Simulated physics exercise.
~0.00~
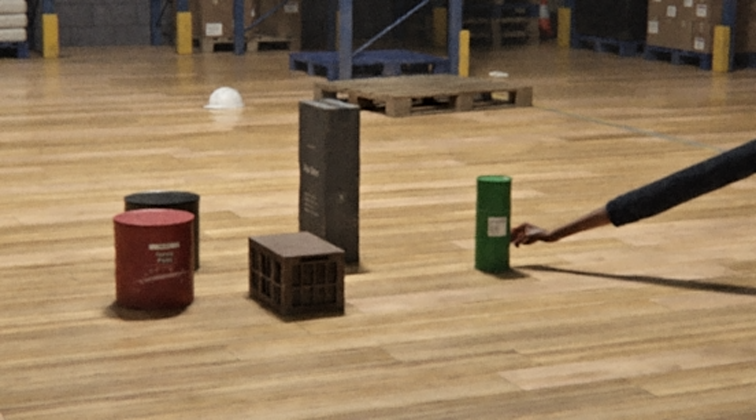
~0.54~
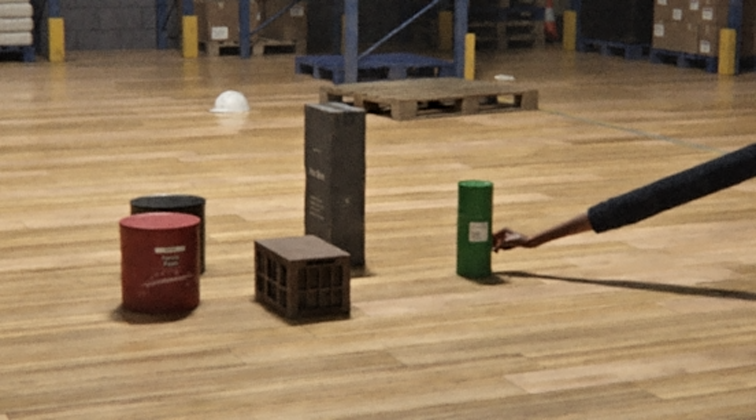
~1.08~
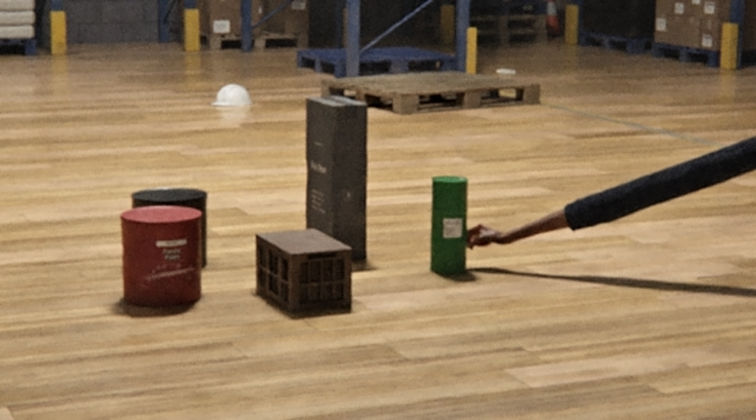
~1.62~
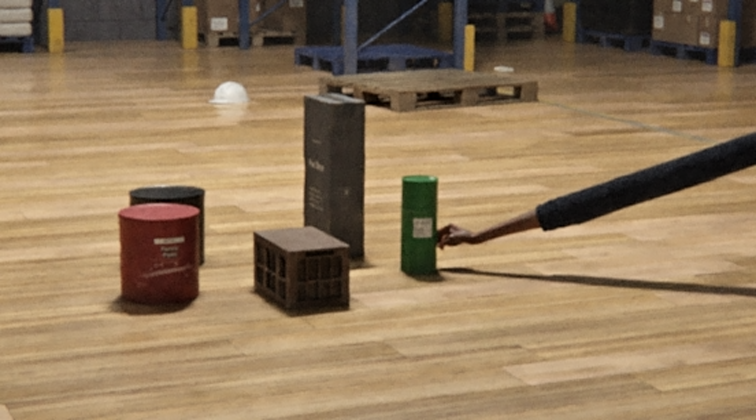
An arm in a dark sleeve reaches in from the right across the wooden floor of a warehouse, seen from slightly above by a gently swaying camera. Its fingers meet an upright green canister, while a tall grey box, a brown crate, a red pail and a black pail stand to the left. Behind them are a wooden pallet, a white hard hat and blue racking. The hand pushes the canister leftward, and it slides steadily toward the grey box without tipping. It ends upright, short of the box, with the fingers still beside it and the other objects unmoved.
